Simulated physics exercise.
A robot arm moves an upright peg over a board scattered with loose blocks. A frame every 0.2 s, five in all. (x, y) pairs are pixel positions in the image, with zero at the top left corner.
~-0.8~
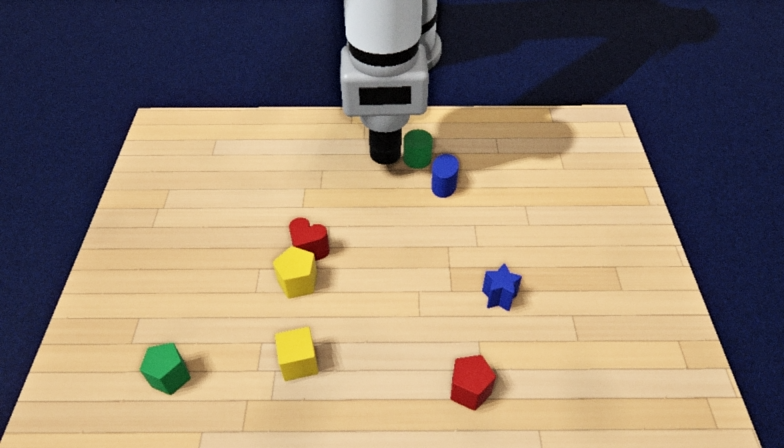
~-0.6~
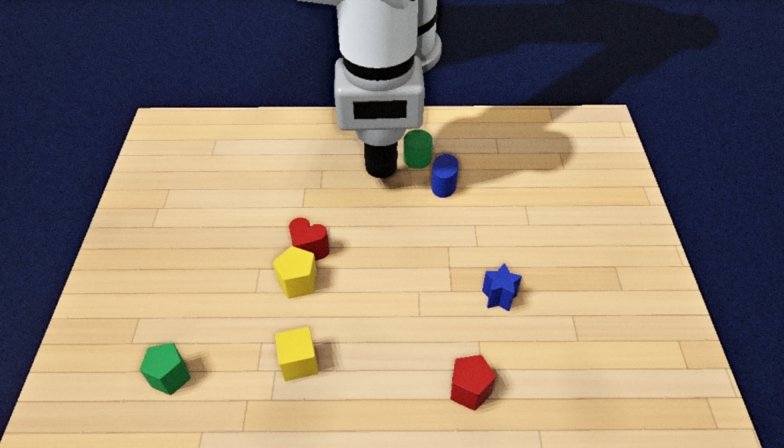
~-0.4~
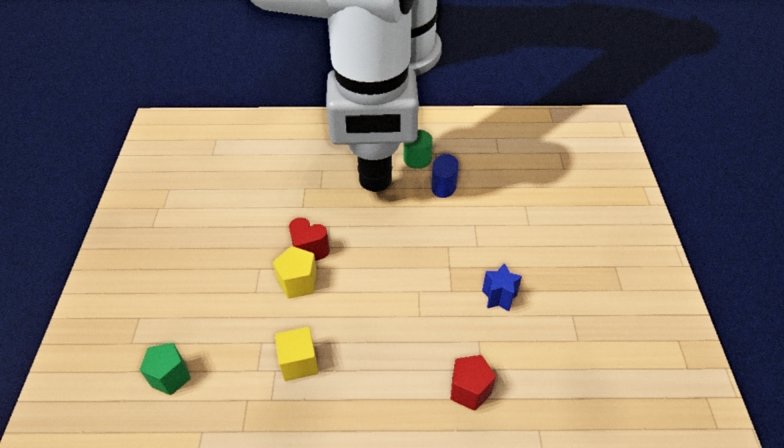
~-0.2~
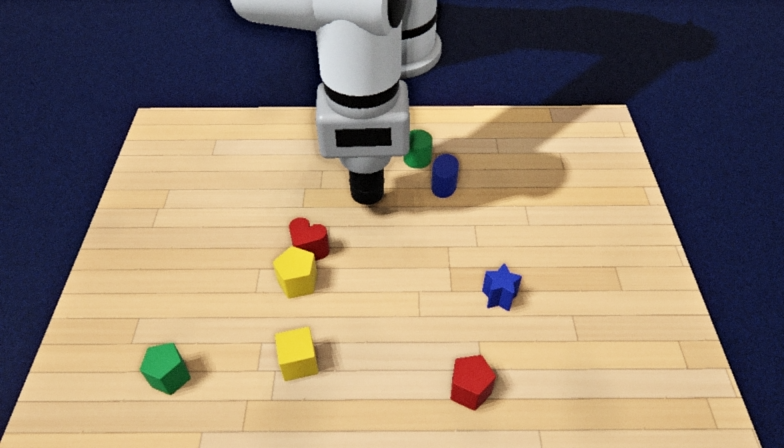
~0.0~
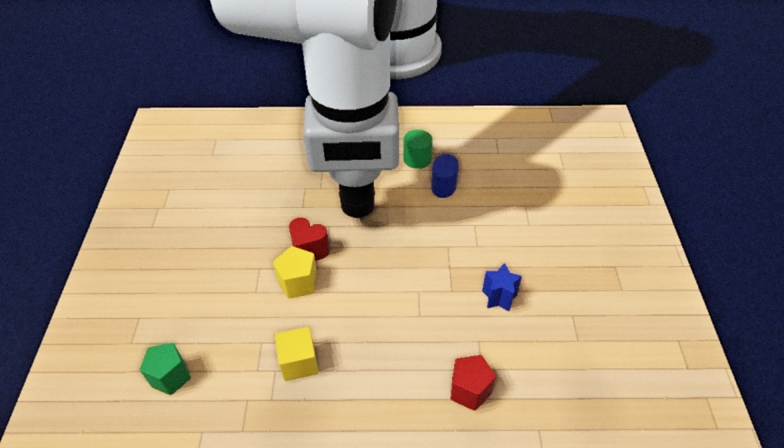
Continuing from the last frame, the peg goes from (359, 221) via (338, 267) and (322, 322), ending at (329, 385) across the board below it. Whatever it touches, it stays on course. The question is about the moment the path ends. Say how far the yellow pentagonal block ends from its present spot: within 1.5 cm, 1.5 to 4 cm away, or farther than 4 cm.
It moves less than 1.5 cm.
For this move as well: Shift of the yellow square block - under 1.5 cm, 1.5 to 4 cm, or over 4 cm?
Band: 1.5 to 4 cm.
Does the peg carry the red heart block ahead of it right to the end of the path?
My answer is no.
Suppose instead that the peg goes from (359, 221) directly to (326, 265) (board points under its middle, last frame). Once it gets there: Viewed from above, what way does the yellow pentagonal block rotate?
Anticlockwise.
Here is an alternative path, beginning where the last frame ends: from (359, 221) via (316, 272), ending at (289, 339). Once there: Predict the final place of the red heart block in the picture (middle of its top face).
The middle of its top is at (284, 245).
The first path, step by step. One third of the way, peg at (336, 254); red heart block at (301, 235), turned 35° clockwise.
Two thirds of the way, peg at (319, 309); yellow pentagonal block at (287, 268), turned 20° clockwise; red heart block at (301, 235), turned 35° clockwise.
At the end, peg at (327, 373); yellow pentagonal block at (287, 268), turned 20° clockwise; yellow square block at (286, 377), turned 85° clockwise; red heart block at (301, 235), turned 35° clockwise.
